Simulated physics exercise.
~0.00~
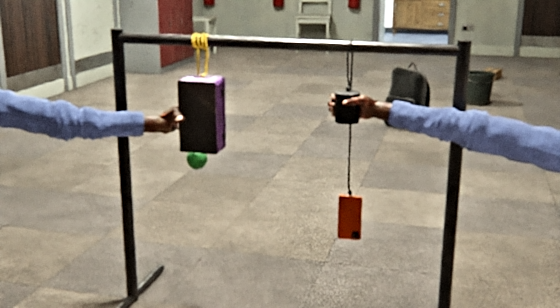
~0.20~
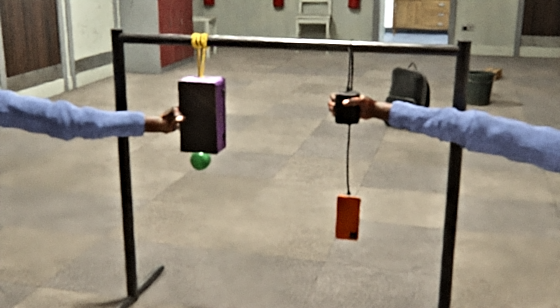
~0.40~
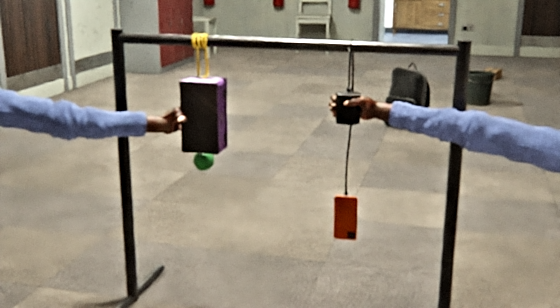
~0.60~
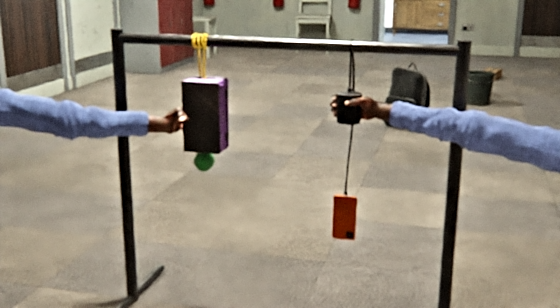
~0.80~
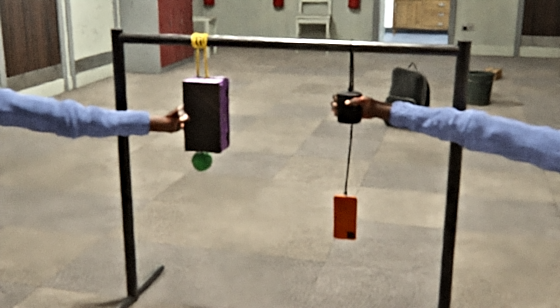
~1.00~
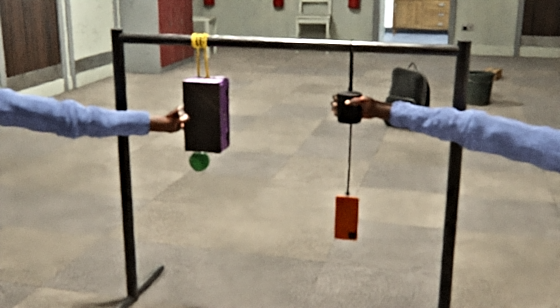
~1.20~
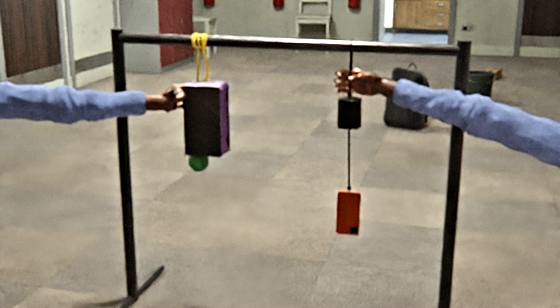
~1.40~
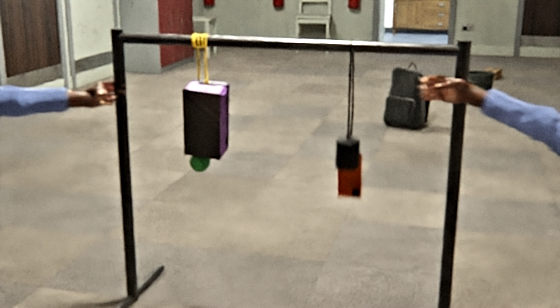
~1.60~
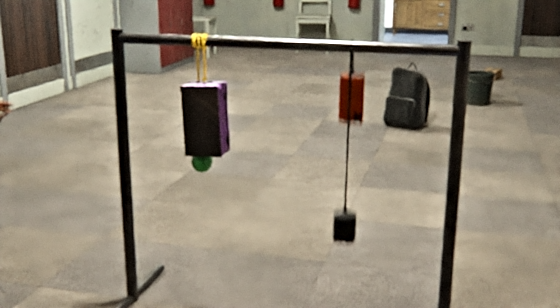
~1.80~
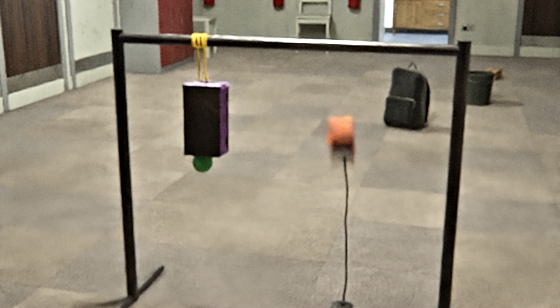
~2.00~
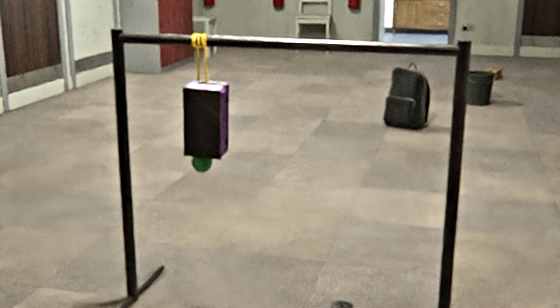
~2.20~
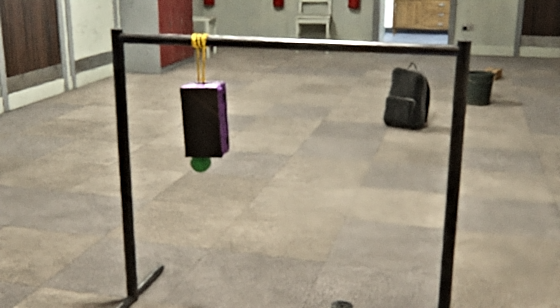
The clip opens on a dark metal rail, with one hand at a black and purple case hung by a yellow lace and another holding a small black object on a dark cord. A green item sits just below the case, and an orange block dangles beneath the black object. Both hands let go and draw back out of view. The case stays hanging, while the black object drops and the orange block rises toward the rail. The cord comes off the rail and the block tumbles down after it. At the end, the case still hangs, and the black object lies on the floor.
